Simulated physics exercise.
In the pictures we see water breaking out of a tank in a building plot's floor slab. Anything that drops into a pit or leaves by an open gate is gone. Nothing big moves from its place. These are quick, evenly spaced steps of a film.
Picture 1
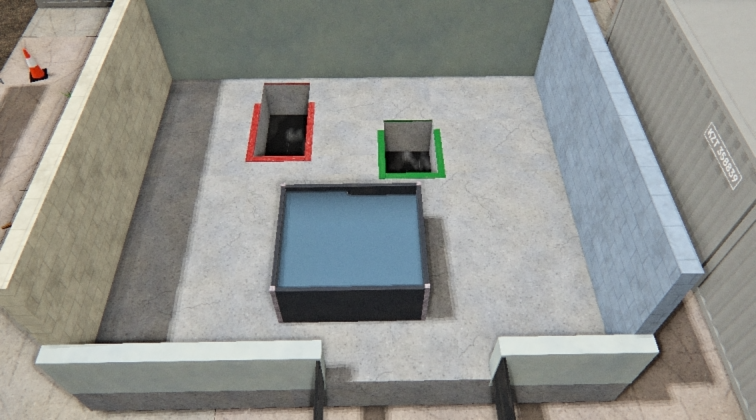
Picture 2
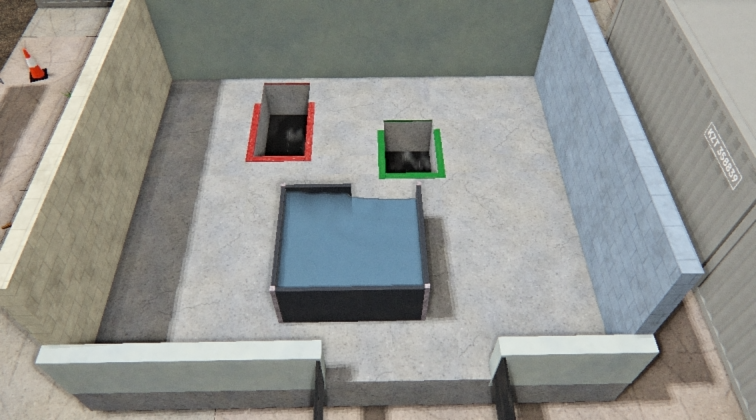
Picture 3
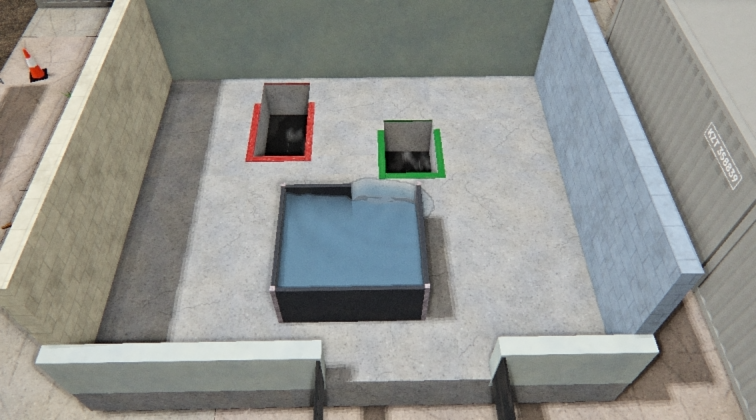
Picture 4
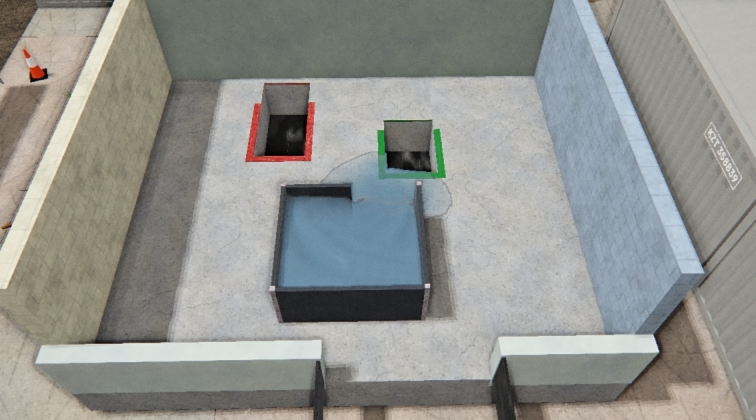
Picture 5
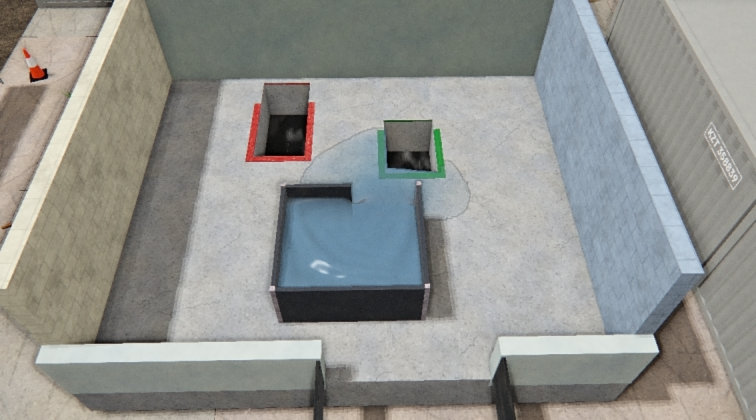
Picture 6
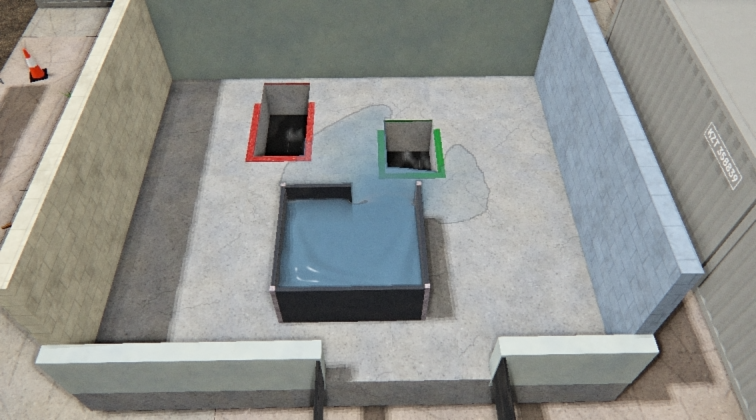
In the video, water fills an open dark tank on a walled concrete slab, then pours through a gap in its far side and spreads thinly across the floor, around the green-edged opening and toward the red-edged one.
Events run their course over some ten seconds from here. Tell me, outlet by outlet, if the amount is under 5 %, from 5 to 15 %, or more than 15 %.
Outcome: I'd say the gate drains very little - not reaching five per cent; I'd say the green pit drains a lot - upwards of fifteen per cent; I'd say the red pit drains a lot - upwards of fifteen per cent.
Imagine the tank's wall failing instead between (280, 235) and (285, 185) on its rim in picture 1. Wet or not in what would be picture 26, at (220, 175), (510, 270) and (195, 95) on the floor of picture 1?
First point swamped, second point spared, third point swamped.
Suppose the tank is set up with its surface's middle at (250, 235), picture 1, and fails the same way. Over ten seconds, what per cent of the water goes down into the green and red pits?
I'd say green gets 20 % and red gets 45 %.
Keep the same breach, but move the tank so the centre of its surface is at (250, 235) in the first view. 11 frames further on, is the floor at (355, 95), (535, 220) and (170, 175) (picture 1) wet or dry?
Well, first one got wet, second one stays dry, third one stays dry.
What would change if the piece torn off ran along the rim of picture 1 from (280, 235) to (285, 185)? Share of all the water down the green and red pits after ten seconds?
I'd say the green pit gets around 0 percent and the red pit around 35 percent.
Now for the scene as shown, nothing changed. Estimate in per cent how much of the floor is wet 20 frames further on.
My estimate is roughly 30 percent.
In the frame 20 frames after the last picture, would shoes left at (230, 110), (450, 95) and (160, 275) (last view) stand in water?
Spared, soaked, spared.
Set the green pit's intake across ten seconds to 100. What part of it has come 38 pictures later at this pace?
Result: 85 % of the ten-second total.
A moment on, water covers 20 % of the floor; the gate 0 %, the green pit 14 %, the red pit 1 %.
Next, water covers 25 % of the floor; the gate 0 %, the green pit 23 %, the red pit 5 %.
Then, water covers 30 % of the floor; the gate 0 %, the green pit 31 %, the red pit 11 %.
Later, water covers 35 % of the floor; the gate 0 %, the green pit 40 %, the red pit 16 %.
In the end, water covers 45 % of the floor; the gate 0 %, the green pit 49 %, the red pit 20 %.
